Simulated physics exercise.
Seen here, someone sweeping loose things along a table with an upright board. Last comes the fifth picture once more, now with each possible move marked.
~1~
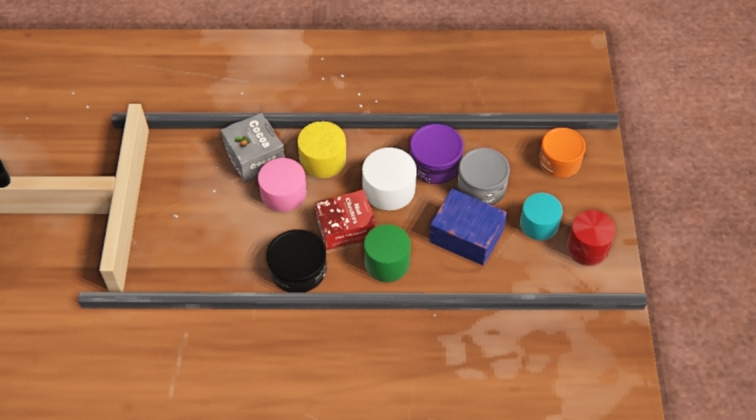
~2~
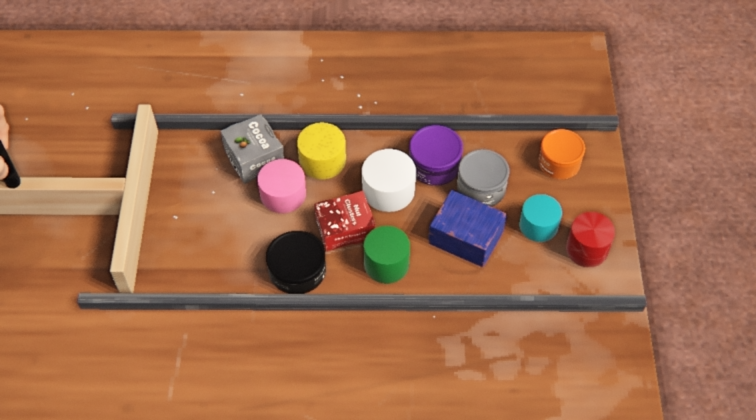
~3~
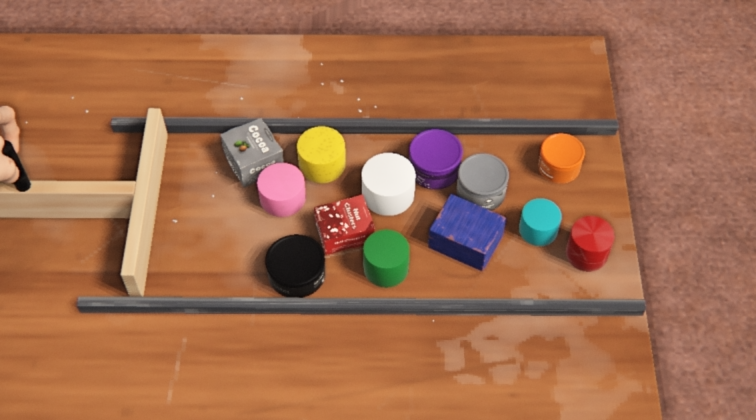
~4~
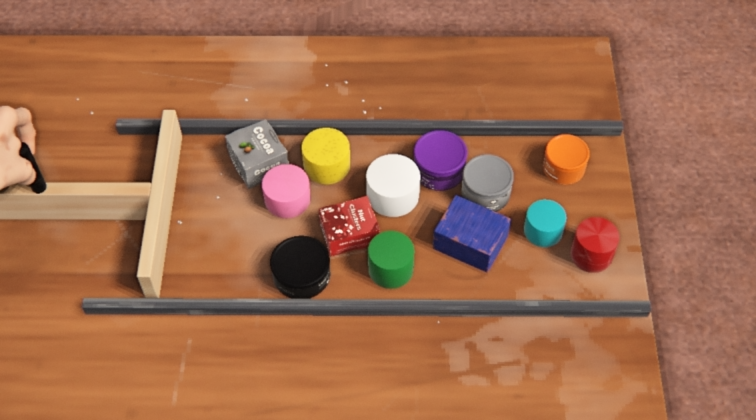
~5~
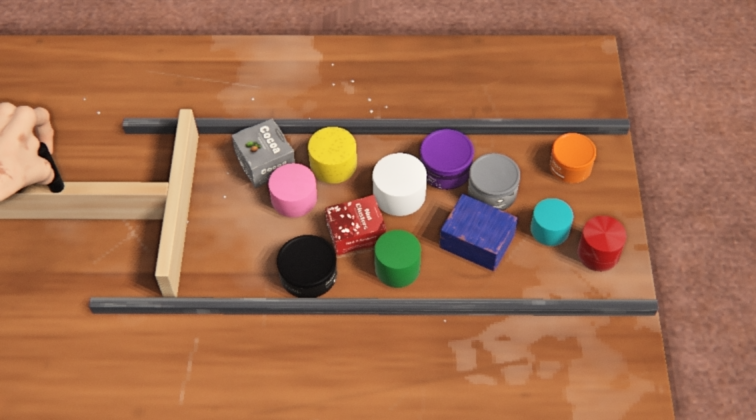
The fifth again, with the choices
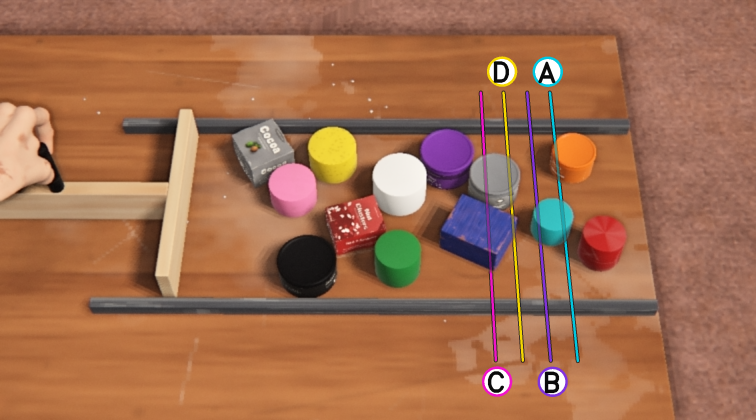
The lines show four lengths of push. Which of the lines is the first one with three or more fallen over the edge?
Line D.
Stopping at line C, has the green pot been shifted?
Yes.
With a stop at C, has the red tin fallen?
No.
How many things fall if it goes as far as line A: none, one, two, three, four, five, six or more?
By then, six or more.
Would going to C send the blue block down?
No.
On the marked copy, A at (563, 215); B at (538, 215); C at (488, 215); D at (512, 215).
Taking D. A third of the way, board (295, 188); black jar (330, 269); yellow pot (377, 155).
Two thirds of the way, board (417, 188); red tin (618, 248); orange jar (585, 158).
When it is over, board (510, 189); red tin over the edge; turquoise pot over the edge; three fallen.
As for the rest, A drops six, but is farther than needed; B drops five, but is farther than needed; C drops only two.
